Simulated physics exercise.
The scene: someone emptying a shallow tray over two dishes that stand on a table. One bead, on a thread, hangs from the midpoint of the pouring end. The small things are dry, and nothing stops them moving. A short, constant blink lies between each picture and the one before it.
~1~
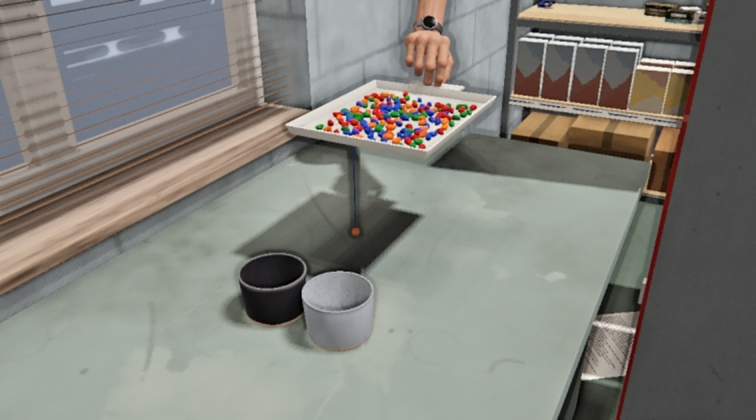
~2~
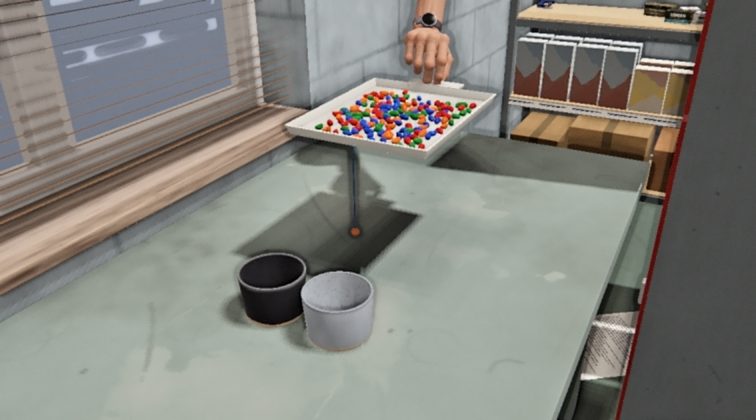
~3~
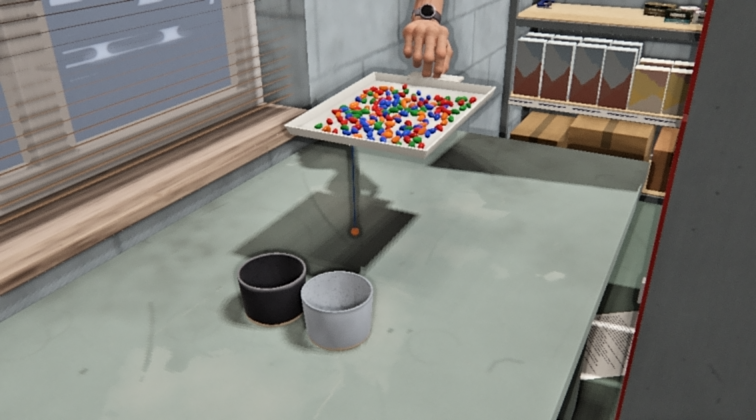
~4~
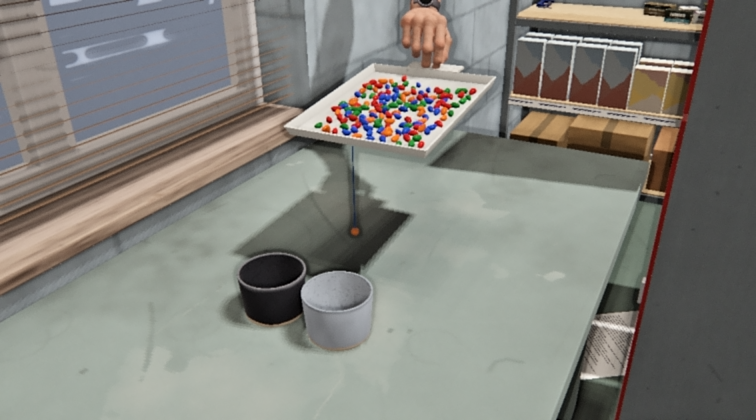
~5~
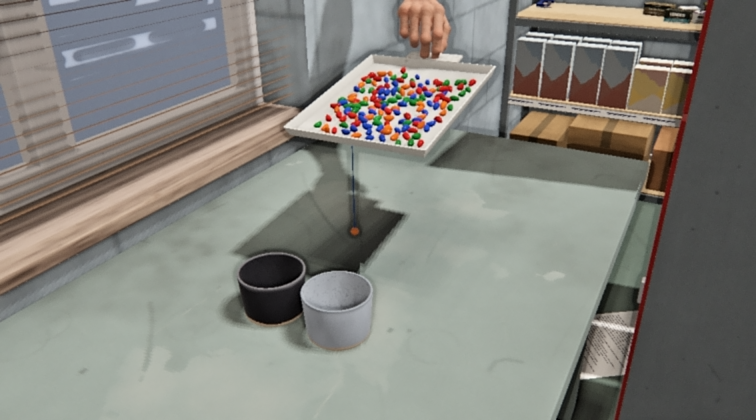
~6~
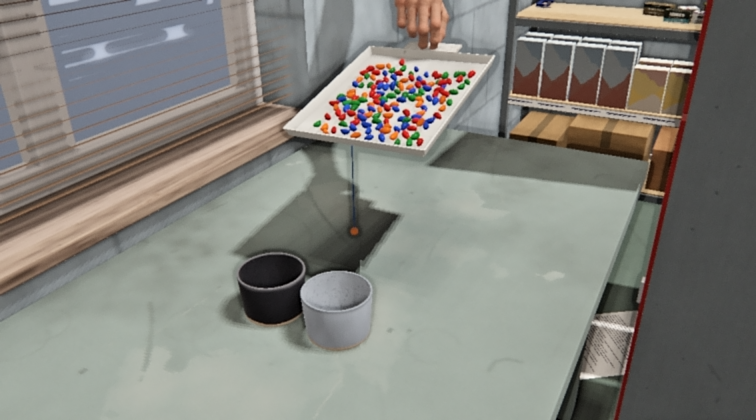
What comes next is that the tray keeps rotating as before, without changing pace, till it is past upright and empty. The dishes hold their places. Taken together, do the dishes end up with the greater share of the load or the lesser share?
They end up with the lesser share.
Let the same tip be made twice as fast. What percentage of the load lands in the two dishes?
About 10 per cent.
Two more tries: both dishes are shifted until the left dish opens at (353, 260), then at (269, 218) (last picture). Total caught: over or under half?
Well, the minor share the first time and the minor share the second time.
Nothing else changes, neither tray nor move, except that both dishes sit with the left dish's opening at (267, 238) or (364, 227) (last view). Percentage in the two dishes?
Close to 60 in a hundred, then close to 0 in a hundred.
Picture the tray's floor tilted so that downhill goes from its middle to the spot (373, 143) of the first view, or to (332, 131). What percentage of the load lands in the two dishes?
I'd say some 0 in a hundred at first, then 0 in a hundred.
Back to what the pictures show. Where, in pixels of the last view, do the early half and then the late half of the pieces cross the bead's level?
Earlier half at (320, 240), later half at (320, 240).
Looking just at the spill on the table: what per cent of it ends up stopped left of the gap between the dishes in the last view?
Around 40 per cent, I reckon.
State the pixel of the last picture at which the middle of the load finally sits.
About pixel (319, 294).
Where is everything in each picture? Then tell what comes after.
The first picture shows corners of the pouring end at (290, 124) and (425, 149), level; middle of the load at (395, 115), jelly beans; left dish at (253, 304); right dish at (320, 327); bead on its thread at (356, 232).
The second picture shows corners of the pouring end at (290, 124) and (425, 149), level; middle of the load at (394, 114).
The third picture shows corners of the pouring end at (289, 125) and (424, 148), tipped barely, lowest at the left corner; middle of the load at (394, 110).
The fourth picture shows corners of the pouring end at (289, 125) and (424, 148), tipped a little, lowest at the left corner; middle of the load at (393, 105).
The fifth picture shows corners of the pouring end at (288, 126) and (423, 147), tipped a little, lowest at the left corner; middle of the load at (392, 100).
The sixth picture shows corners of the pouring end at (288, 127) and (423, 147), tipped a little, lowest at the left corner; middle of the load at (391, 96); left dish at (252, 303); right dish at (318, 326).
Soon, tray tipped steeply; nearly all on the tray; a stray few in the air.
A while on, tray tipped right over; a small part on the tray; a stray few in the right dish; a stray few in the left dish; about a quarter outside both; about half in the air.
Towards the end, tray tipped past a quarter turn; a small part in the right dish; a small part in the left dish; nearly all outside both.
Finally, tray tipped past a quarter turn; a small part in the right dish; a small part in the left dish; nearly all outside both.
